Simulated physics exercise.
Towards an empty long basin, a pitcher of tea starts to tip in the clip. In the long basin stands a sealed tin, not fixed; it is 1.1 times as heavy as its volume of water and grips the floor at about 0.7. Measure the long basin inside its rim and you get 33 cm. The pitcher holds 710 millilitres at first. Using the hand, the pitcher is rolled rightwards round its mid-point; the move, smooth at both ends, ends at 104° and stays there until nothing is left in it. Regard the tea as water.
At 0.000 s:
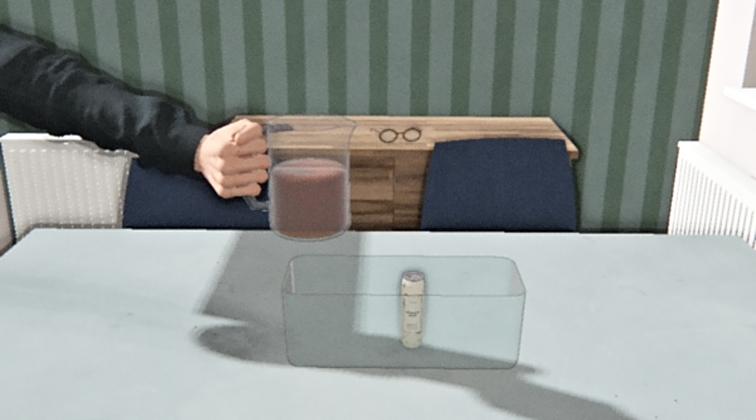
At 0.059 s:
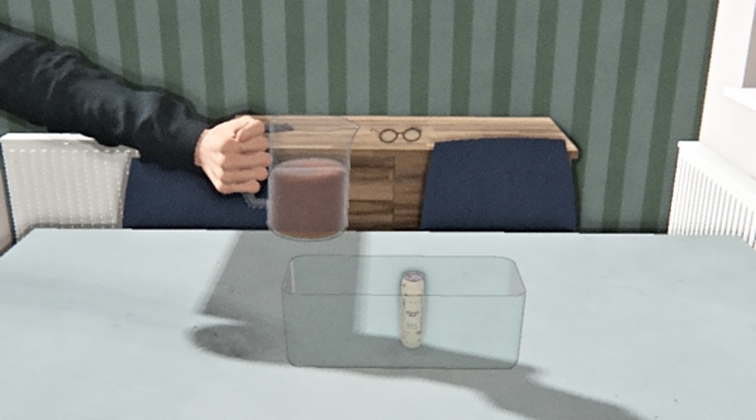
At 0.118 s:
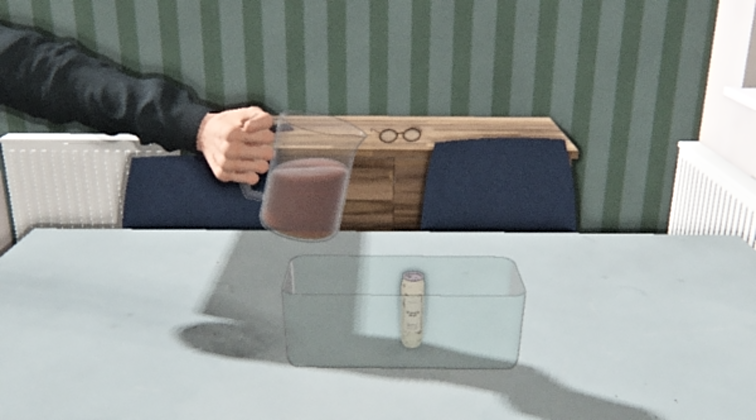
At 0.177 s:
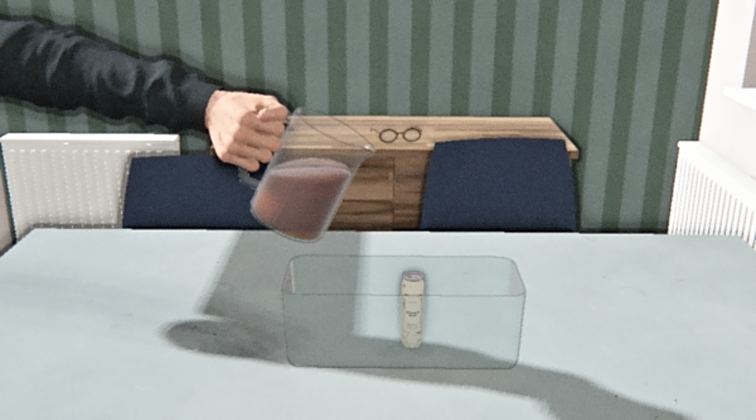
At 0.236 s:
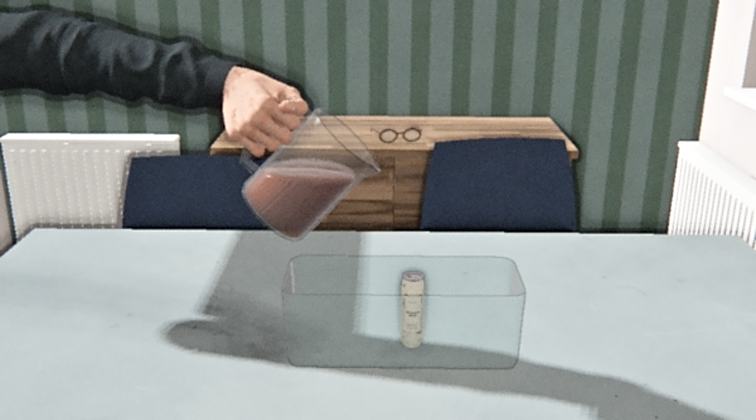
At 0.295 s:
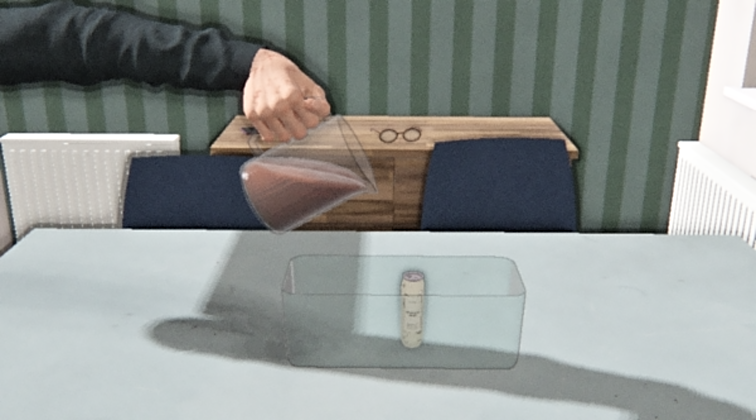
A hand in a dark sleeve reaches in from the left, holding a clear pitcher of reddish-brown tea above a pale table, seen from the front in a room with green striped wallpaper. An empty, clear long basin stands below, a small cream tin visible by it, with blue chairs and a wooden sideboard behind. The hand rolls the pitcher rightwards, slowly then faster, into a steep lean, while the view stays still.
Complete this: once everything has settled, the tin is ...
Once everything has settled, the tin is lying over.
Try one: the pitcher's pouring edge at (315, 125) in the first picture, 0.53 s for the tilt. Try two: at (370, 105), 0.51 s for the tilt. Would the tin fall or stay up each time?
Try 1: Tipped over; try 2: Still standing.
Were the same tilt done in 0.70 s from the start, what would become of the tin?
With that tilt, the tin tips.
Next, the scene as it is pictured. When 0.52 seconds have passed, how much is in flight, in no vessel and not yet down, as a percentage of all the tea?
It comes to about 24 percent.
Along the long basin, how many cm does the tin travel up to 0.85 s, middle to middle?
Estimate: Around 8 cm.
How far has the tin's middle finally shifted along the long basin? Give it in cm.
Around 7.5 cm.
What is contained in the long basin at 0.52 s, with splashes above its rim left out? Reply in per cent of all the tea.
The basin holds roughly 10 in a hundred parts at that moment.
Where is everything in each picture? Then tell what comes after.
It leans 0°; its right rim is at (357, 123); the tea meets the walls at (272, 167) and (346, 168); the long basin's rim runs from (287, 275) to (519, 277); the tin's top is at (413, 279), in the first frame.
It leans 3°; its right rim is at (360, 126); the tea meets the walls at (272, 168) and (347, 168), in the second frame.
It leans 12°; its right rim is at (367, 135); the tea meets the walls at (271, 171) and (348, 168), in the third frame.
It leans 26°; its right rim is at (376, 150); the tea meets the walls at (263, 178) and (352, 169), in the fourth frame.
It leans 43°; its right rim is at (381, 170); the tea meets the walls at (253, 176) and (357, 173), in the fifth frame.
It leans 61°; its right rim is at (379, 191); the tea meets the walls at (246, 162) and (367, 182), in the sixth frame.
After 0.52 s the tilt is 104° and 68 per cent is still to pour; the tin stands where it began.
After 0.68 s the tilt is 104° and 27 per cent is still to pour; the tin leans 19°.
After 0.85 s the tilt is 104° and 10 per cent is still to pour; the tin lies on its side.
After 1.03 s the tilt is 104° and 3 per cent is still to pour; the tin lies on its side.
In the end the tin lies on its side.
